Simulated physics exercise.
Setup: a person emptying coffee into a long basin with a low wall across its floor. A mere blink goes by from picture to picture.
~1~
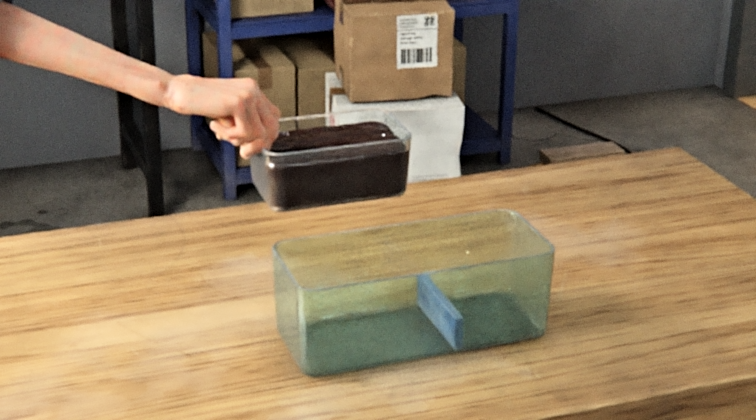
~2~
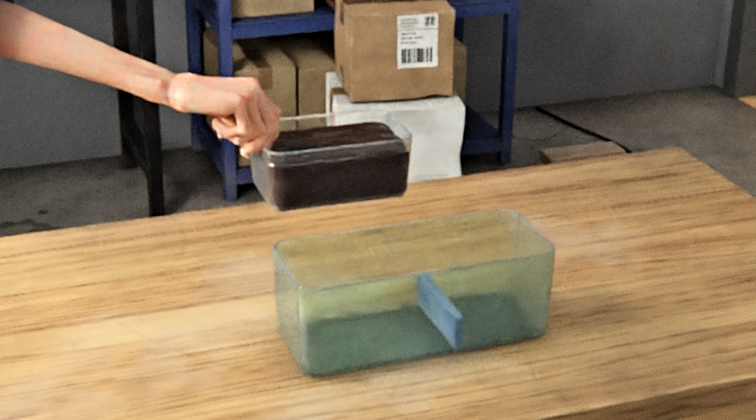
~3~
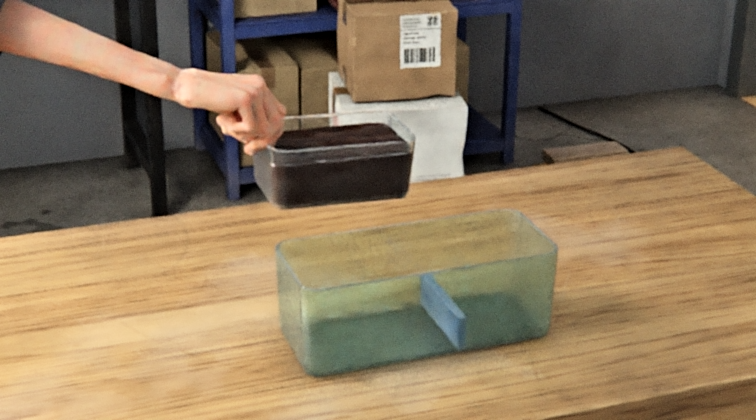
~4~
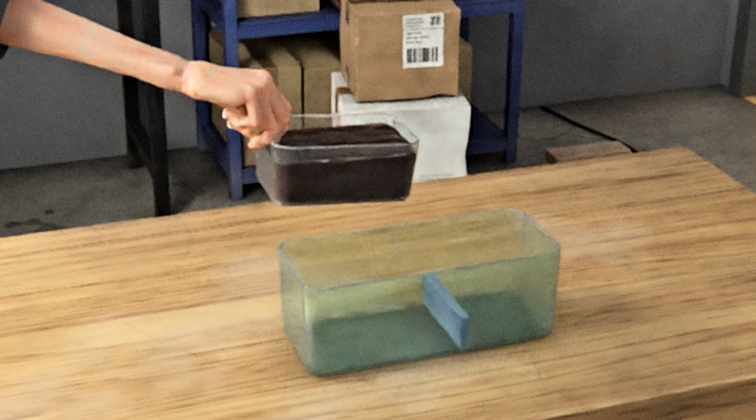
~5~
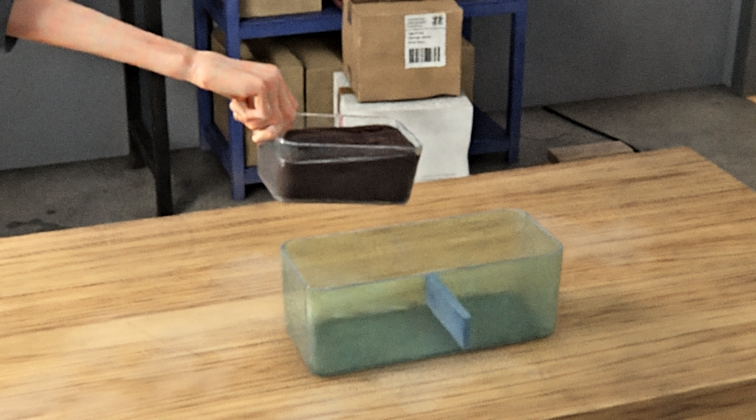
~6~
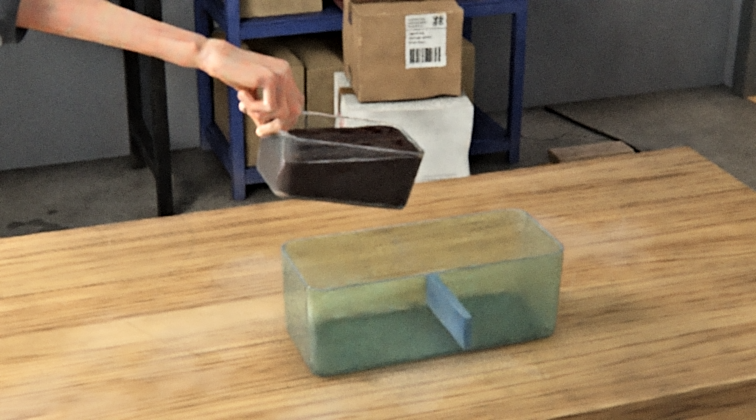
A hand held a clear container of dark coffee above a long, see-through basin with a low blue wall across its floor, then gradually tilted the container down toward the right.
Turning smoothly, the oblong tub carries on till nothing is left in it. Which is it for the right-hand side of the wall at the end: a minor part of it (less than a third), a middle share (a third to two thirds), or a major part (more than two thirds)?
At least a third, at most two thirds.
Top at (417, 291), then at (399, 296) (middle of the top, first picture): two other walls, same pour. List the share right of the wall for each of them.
My guess is some 65 percent the first time and some 75 percent the second.
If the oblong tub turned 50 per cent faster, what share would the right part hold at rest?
It comes to around 35 per cent.
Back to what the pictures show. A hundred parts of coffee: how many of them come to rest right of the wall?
I'd put it at about 50 per cent.
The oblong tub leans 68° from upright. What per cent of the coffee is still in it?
About 40 % remains.
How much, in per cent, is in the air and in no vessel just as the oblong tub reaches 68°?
40 %.
A moment on, the oblong tub is tipped part way and 41 per cent is still to pour, 1 is left of the wall and 15 right of it.
Next, the oblong tub is tipped on its side and 9 per cent is still to pour, 24 is left of the wall and 53 right of it.
Then the oblong tub is tipped on its side and 2 per cent is still to pour, 35 is left of the wall and 51 right of it.
Later the oblong tub is tipped on its side and 0 per cent is still to pour, 40 is left of the wall and 49 right of it.
Finally, 41 per cent lies left of the wall, 49 right of it and 10 outside.
